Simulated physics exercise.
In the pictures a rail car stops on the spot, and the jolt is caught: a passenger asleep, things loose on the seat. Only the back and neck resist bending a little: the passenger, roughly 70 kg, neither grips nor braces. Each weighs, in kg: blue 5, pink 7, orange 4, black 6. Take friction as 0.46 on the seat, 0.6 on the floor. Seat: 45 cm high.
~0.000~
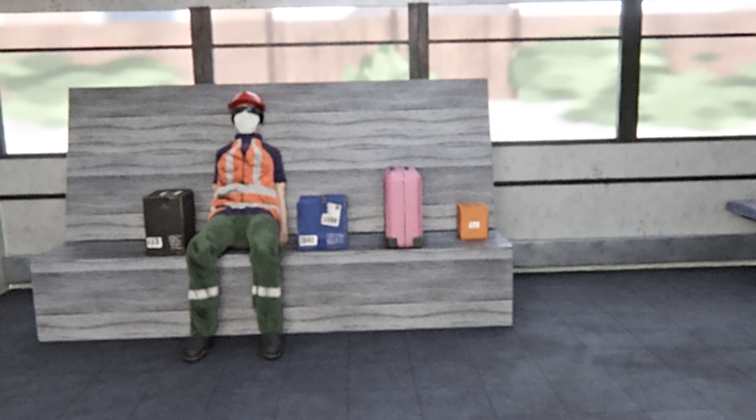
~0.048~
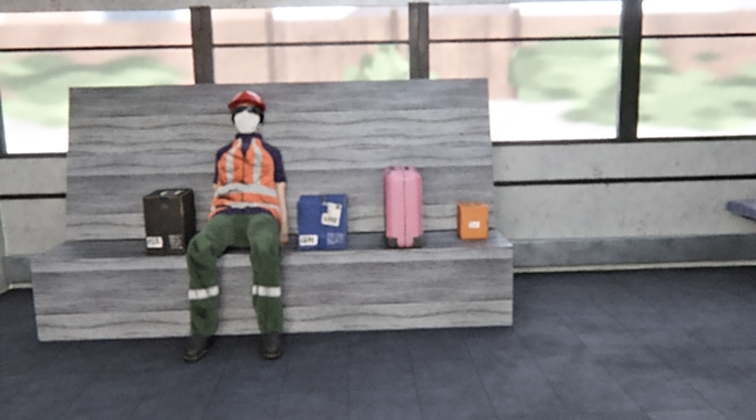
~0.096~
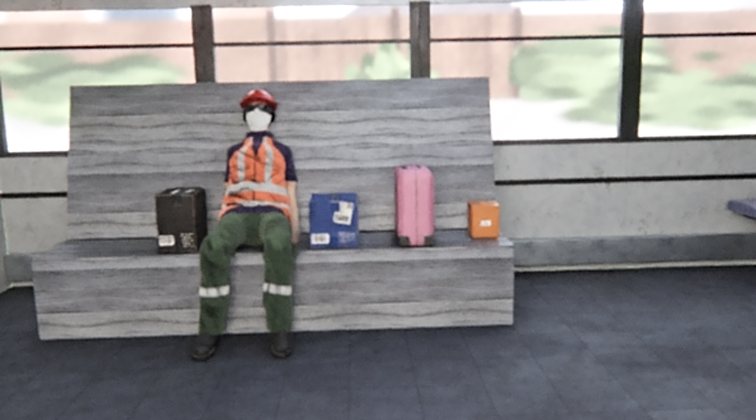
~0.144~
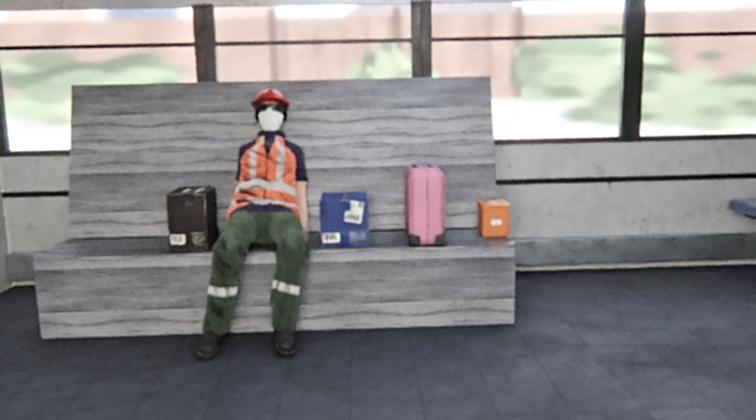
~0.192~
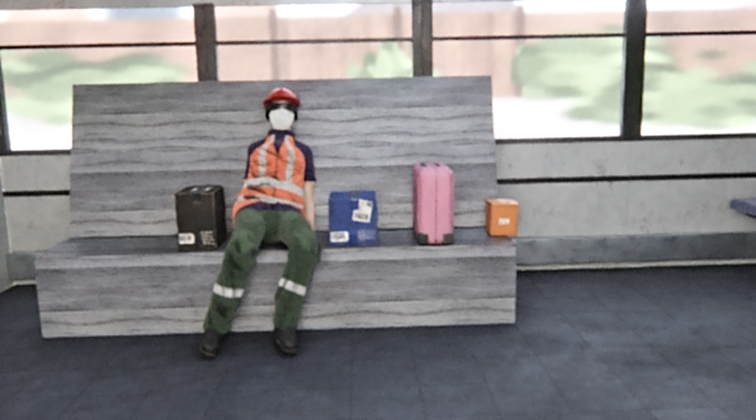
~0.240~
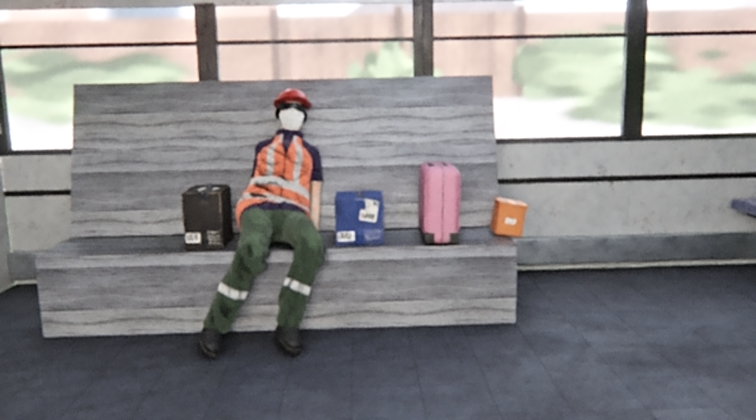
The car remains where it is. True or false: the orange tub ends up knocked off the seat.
True.
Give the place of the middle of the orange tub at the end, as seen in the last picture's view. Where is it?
In the last picture it sits at about pixel (553, 291).
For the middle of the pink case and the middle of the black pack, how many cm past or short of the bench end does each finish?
Pink case: 40 cm short; black pack: 170 cm short.
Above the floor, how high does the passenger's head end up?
I'd say close to 55 cm off the floor.
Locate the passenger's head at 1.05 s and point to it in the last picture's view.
Roughly (375, 178) in the last view.
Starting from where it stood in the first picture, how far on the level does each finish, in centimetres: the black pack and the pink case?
For the black pack it is 20, for the pink case it is 20.
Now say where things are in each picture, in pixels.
The first frame shows orange tub (472, 221), black pack (171, 221).
The second frame shows orange tub (472, 221), black pack (171, 221).
The third frame shows orange tub (483, 219), black pack (183, 219).
The fourth frame shows orange tub (494, 219), black pack (194, 218).
The fifth frame shows orange tub (502, 217), black pack (202, 217).
The sixth frame shows orange tub (508, 217), black pack (208, 216). Everything loose set off at about 1.4 m/s.
After 0.40 s the orange tub is 10 cm past the bench end, tilted 70°, near (524, 230) in the last picture's view; the black pack 167 cm short of the bench end, tilted 0°.
After 0.65 s the orange tub is 26 cm past the bench end, tilted 170°, near (550, 288) in the last picture's view.
After 1.05 s the orange tub is 28 cm past the bench end, tilted 180°, near (553, 291) in the last picture's view; the black pack 167 cm short of the bench end, tilted 0°.
At rest, 2.2 s, blue holdall stays on; pink case stays on; orange tub drops off; black pack stays on; passenger's hips keep to the seat.
